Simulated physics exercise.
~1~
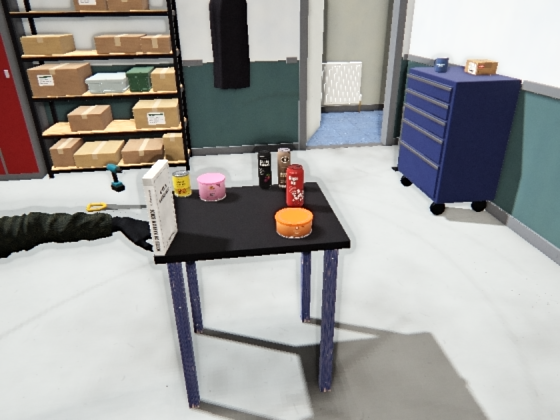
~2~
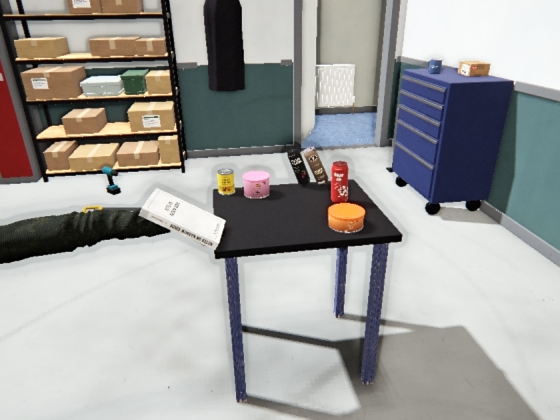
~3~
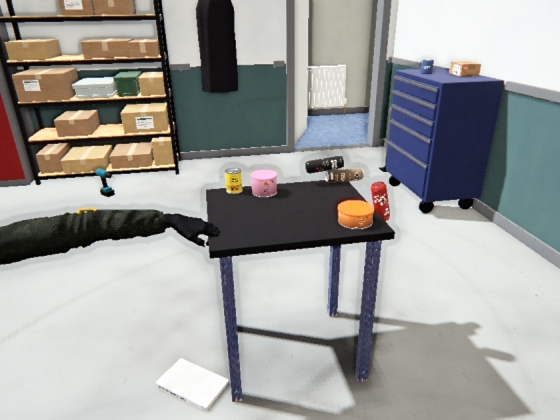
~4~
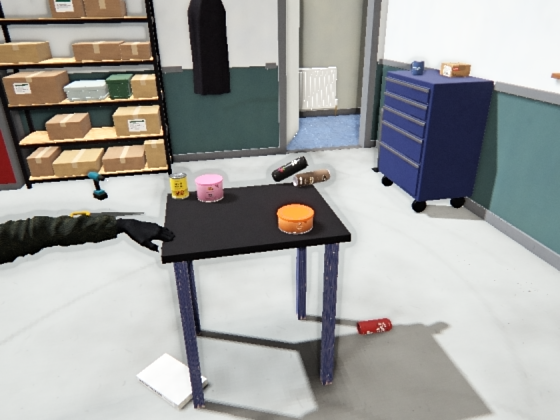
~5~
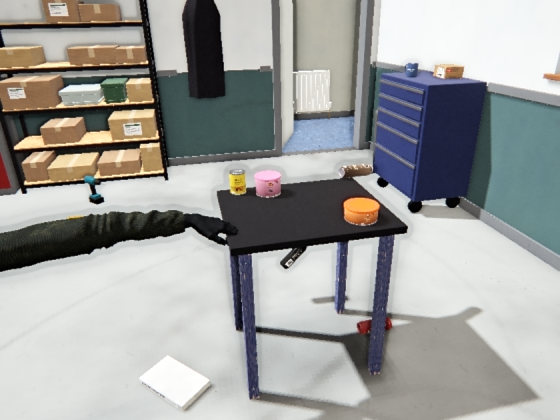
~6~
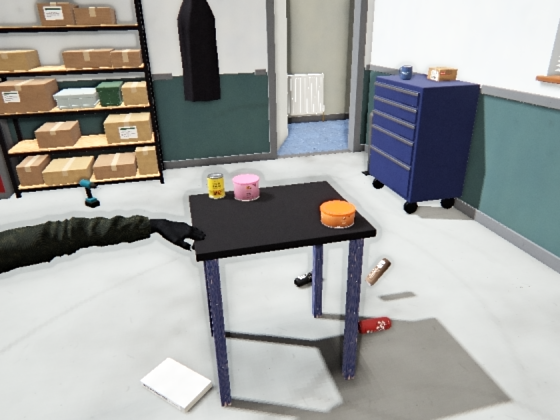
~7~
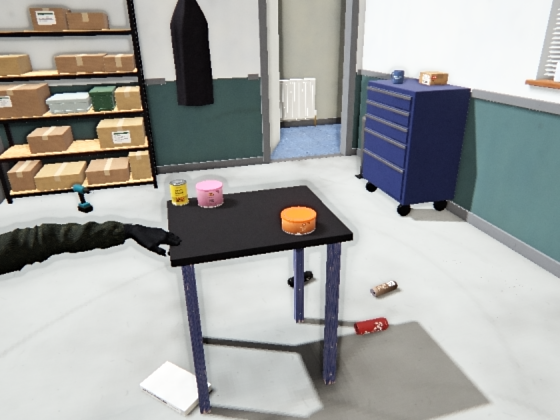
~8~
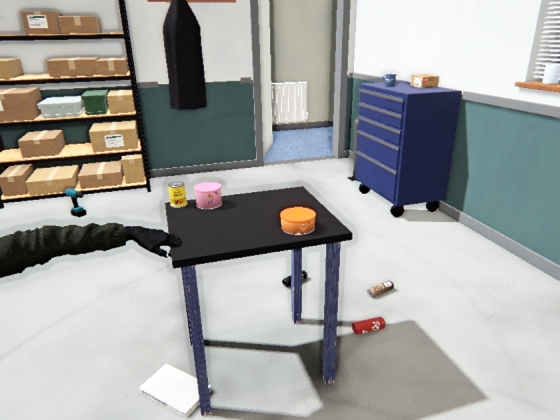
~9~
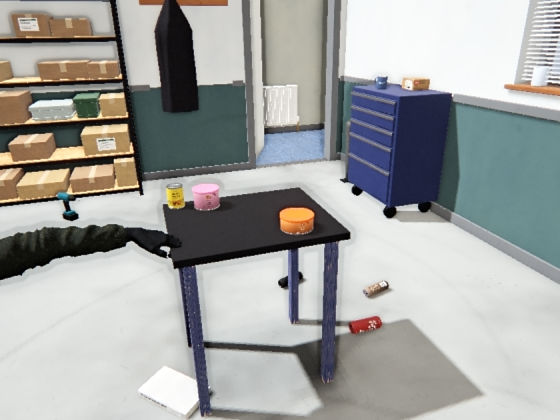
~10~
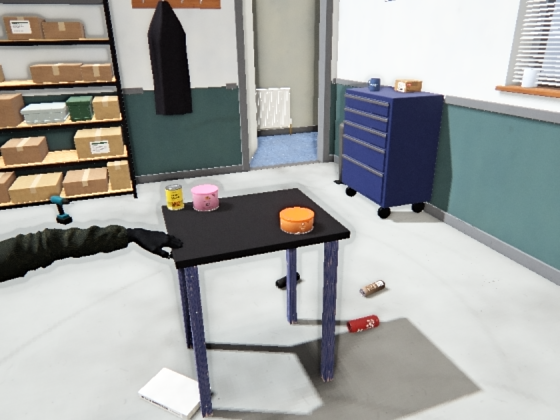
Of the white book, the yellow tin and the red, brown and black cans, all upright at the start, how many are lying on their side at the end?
Four of them end up on their side, namely the white book, the red can, the brown can and the black can. The yellow tin is still upright on the table.
